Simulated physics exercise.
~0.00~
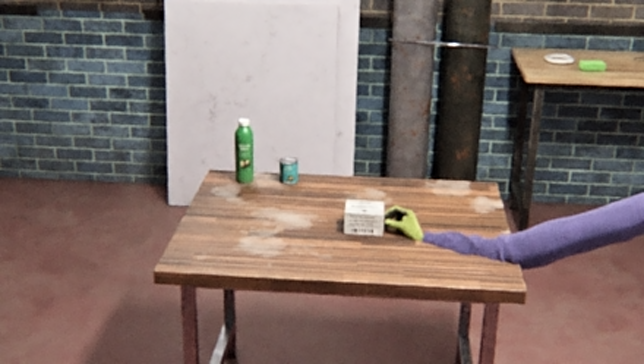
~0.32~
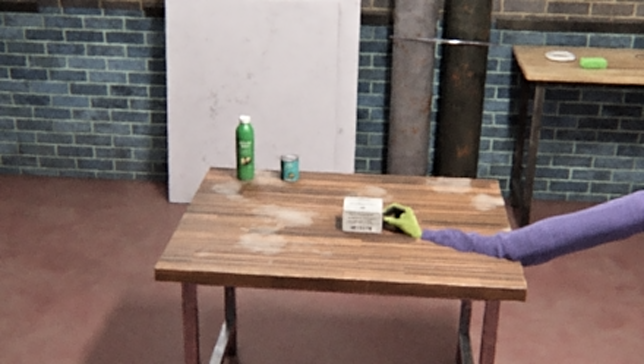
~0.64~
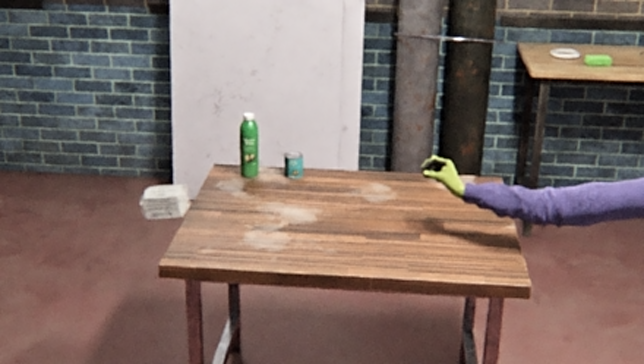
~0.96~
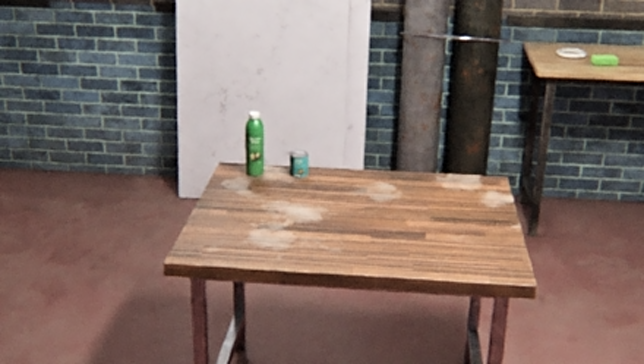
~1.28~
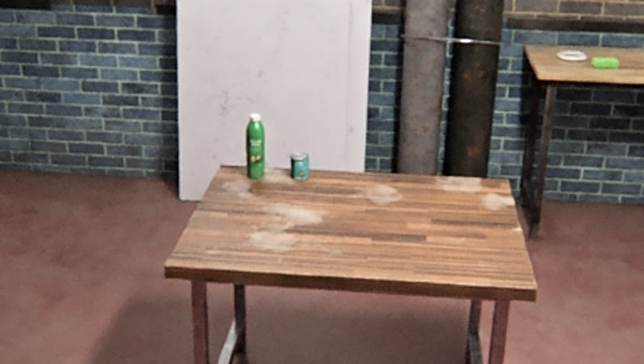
To begin with, a green bottle and a small turquoise tin stand near the back of a worn wooden table, while a yellow-green hand on a purple-sleeved arm reaches in from the right to a small white box. The hand stays close beside the box for a moment, then shoves it to the left. The box shoots across the tabletop and out past the left edge as the hand, now empty, draws back. Next, both the box and the arm are gone from view. The bottle and tin remain standing where they were on the otherwise bare table.
